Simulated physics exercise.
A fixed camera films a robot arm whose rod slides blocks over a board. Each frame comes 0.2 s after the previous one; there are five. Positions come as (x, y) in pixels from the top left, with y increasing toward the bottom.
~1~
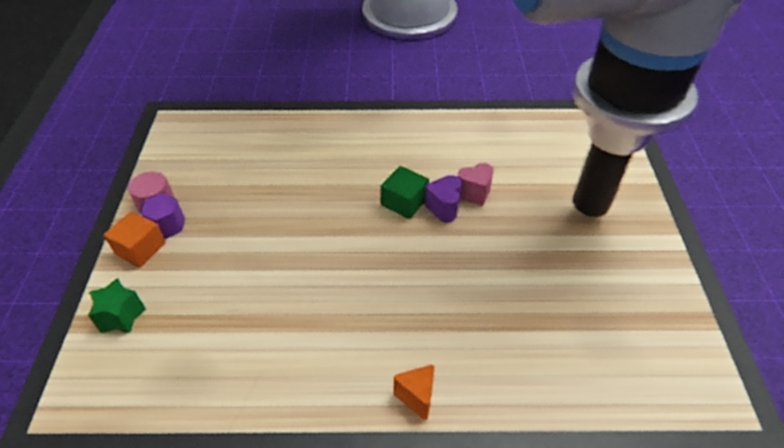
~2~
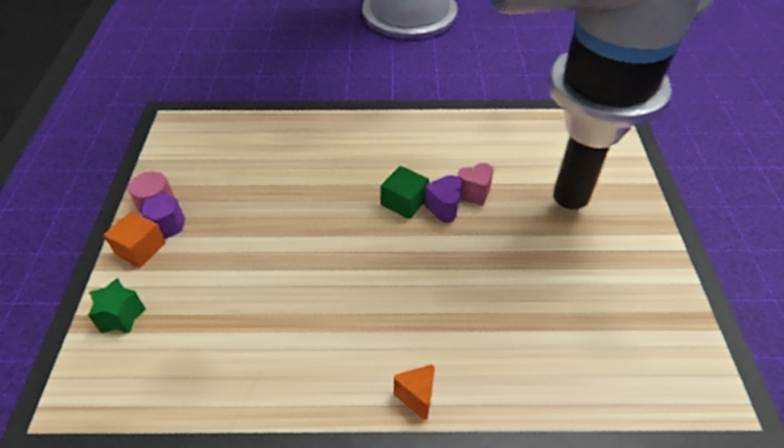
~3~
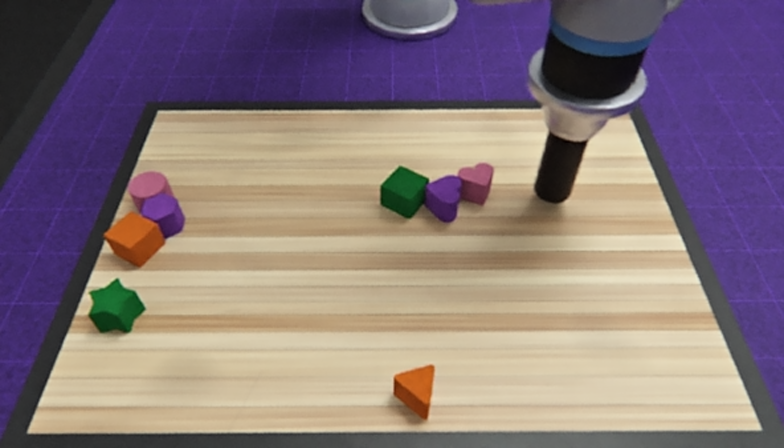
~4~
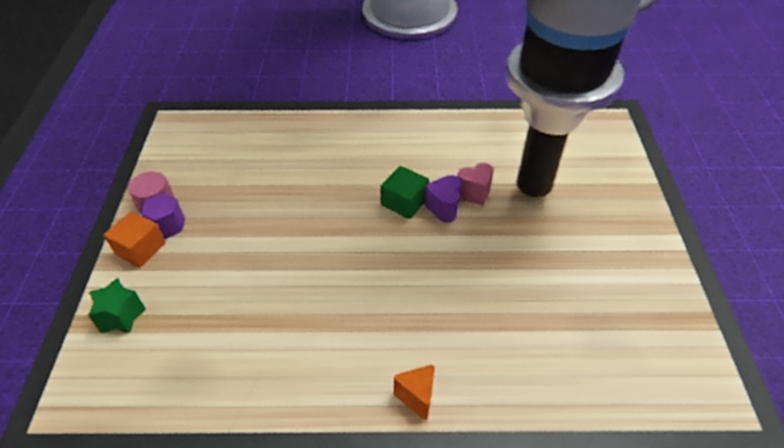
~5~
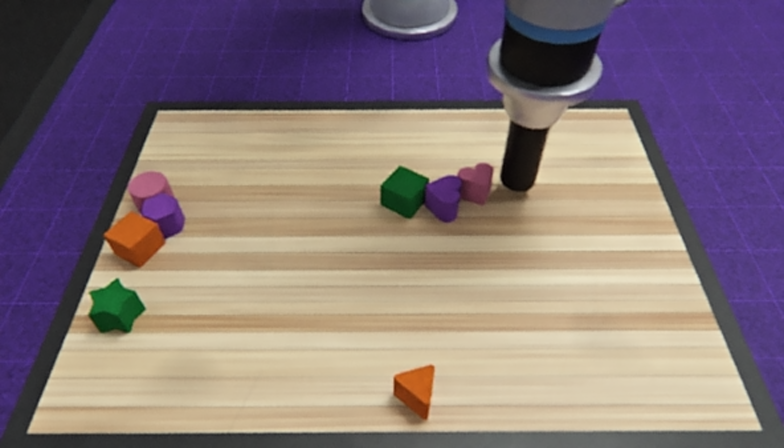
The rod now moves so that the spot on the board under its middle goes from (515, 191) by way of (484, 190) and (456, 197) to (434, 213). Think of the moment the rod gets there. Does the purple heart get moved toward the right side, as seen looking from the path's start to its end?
My answer is no.
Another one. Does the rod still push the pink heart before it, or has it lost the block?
Slid off.
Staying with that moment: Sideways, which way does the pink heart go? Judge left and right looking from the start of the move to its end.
Out to the right.
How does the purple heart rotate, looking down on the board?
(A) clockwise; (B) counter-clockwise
I'll go with B - counter-clockwise.
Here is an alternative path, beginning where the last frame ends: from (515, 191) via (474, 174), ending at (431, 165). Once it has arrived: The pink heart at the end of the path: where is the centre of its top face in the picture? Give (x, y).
It will end up at (427, 167).
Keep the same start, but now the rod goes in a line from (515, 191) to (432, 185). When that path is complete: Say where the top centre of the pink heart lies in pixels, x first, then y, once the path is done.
Put as a pixel place, it's (401, 170).
The first path, step by step. Halfway along, rod at (471, 180); green square at (399, 182); purple heart at (435, 195), turned 45° anticlockwise; pink heart at (439, 170), turned 20° anticlockwise.
At the end, rod at (435, 201); green square at (384, 184); purple heart at (414, 211), turned 55° anticlockwise; pink heart at (417, 171), turned 15° clockwise.
